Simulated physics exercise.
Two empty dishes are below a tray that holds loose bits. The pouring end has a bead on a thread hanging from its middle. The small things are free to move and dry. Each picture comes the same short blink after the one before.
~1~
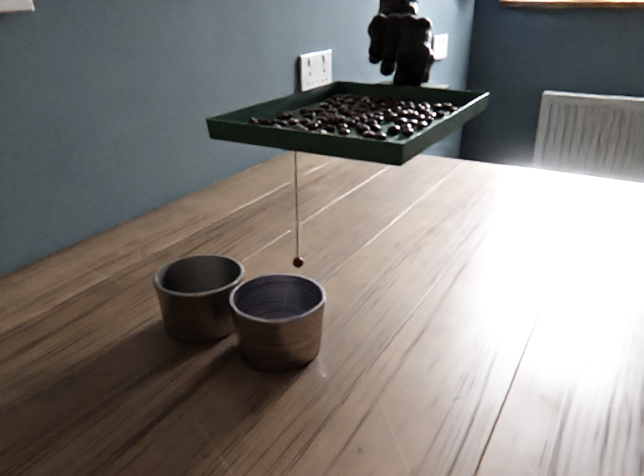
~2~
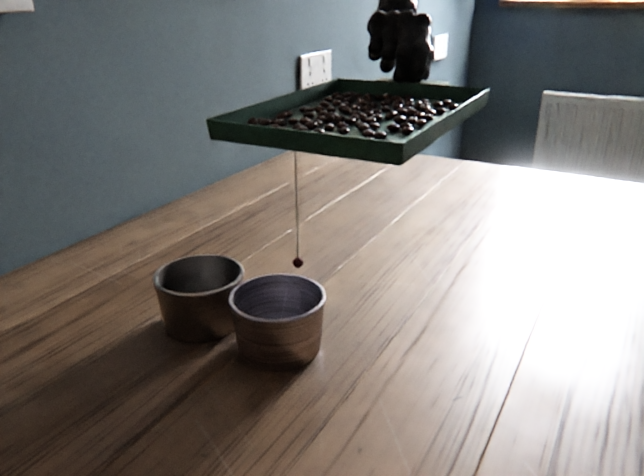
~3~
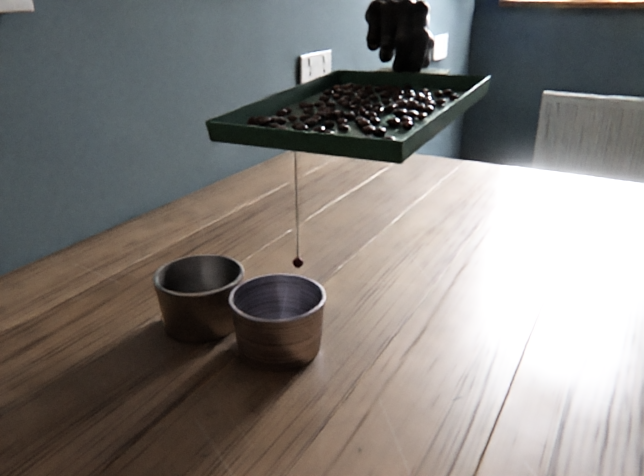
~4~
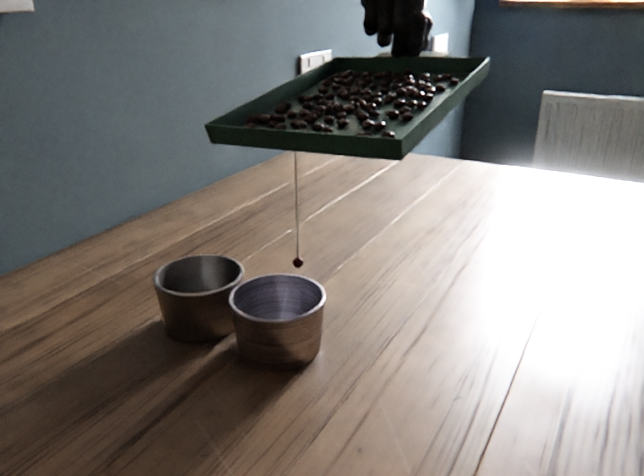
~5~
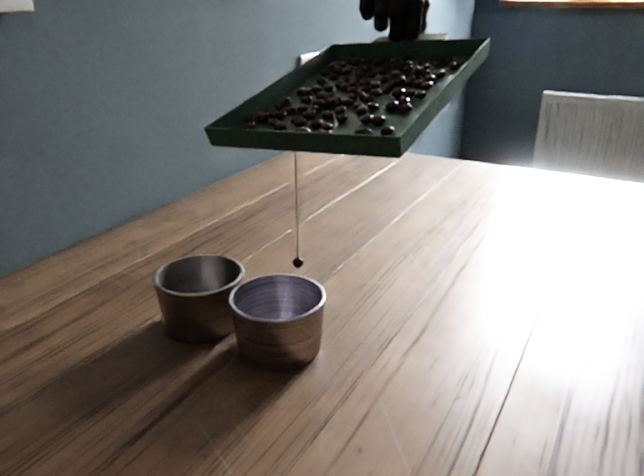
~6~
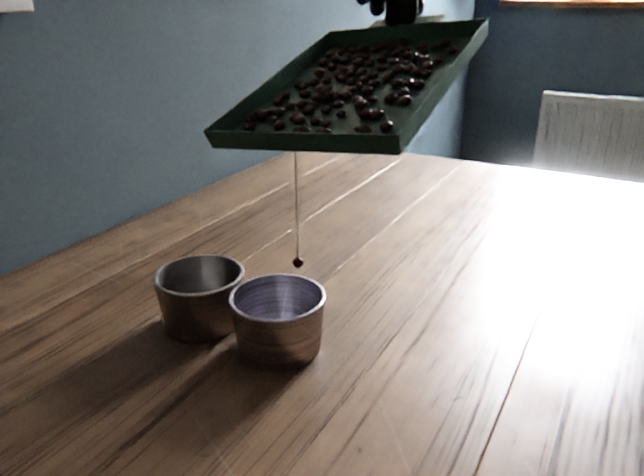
Green tray of small dark pieces tilting steadily as a dark hand raises its far end above two empty round dishes.
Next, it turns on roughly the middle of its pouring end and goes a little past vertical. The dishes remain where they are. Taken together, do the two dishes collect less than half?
No, they get the bigger share.
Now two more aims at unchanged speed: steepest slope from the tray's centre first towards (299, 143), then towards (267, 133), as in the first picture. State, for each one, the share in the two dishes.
For the first it's near 70 %, for the second near 40 %.
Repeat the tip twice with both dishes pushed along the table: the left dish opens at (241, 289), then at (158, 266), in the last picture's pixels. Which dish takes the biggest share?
First try: The left-side dish; second try: The right-side dish.
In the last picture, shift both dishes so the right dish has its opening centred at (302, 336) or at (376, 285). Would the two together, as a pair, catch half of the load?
Short of half and then Short of half.
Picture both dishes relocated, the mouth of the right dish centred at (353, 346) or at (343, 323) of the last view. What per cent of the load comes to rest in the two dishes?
Close to 10 in a hundred first, close to 30 in a hundred second.
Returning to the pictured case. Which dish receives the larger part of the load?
The one to the left.
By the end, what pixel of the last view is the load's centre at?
Roughly pixel (214, 313).
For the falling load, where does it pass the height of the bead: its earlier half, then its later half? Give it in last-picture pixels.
Around (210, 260), followed by around (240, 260).
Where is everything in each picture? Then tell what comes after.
Corners of the pouring end at (209, 119) and (402, 143), level; middle of the load at (355, 116), flat chocolate drops; left dish at (172, 312); right dish at (252, 339); bead on its thread at (298, 262), in the first picture.
Corners of the pouring end at (209, 119) and (401, 142), level; middle of the load at (355, 114), in the second picture.
Corners of the pouring end at (208, 121) and (401, 140), tipped barely, lowest at the left corner; middle of the load at (355, 108), in the third picture.
Corners of the pouring end at (207, 124) and (399, 138), tipped a little, lowest at the left corner; middle of the load at (354, 99), in the fourth picture.
Corners of the pouring end at (207, 127) and (398, 136), tipped a little, lowest at the left corner; middle of the load at (353, 90), in the fifth picture.
Corners of the pouring end at (206, 130) and (396, 133), tipped clearly, lowest at the left corner; middle of the load at (351, 81); left dish at (172, 312); right dish at (252, 339), in the sixth picture.
Soon after the last picture, tray tipped steeply; all on the tray.
A little later, tray tipped right over; about half on the tray; a stray few in the right dish; about a third in the left dish; a small part outside both; a small part in the air.
Later still, tray tipped past a quarter turn; about a quarter in the right dish; about two thirds in the left dish; about a quarter outside both; a stray few in the air.
At rest, tray tipped past a quarter turn; about a quarter in the right dish; about two thirds in the left dish; about a quarter outside both.
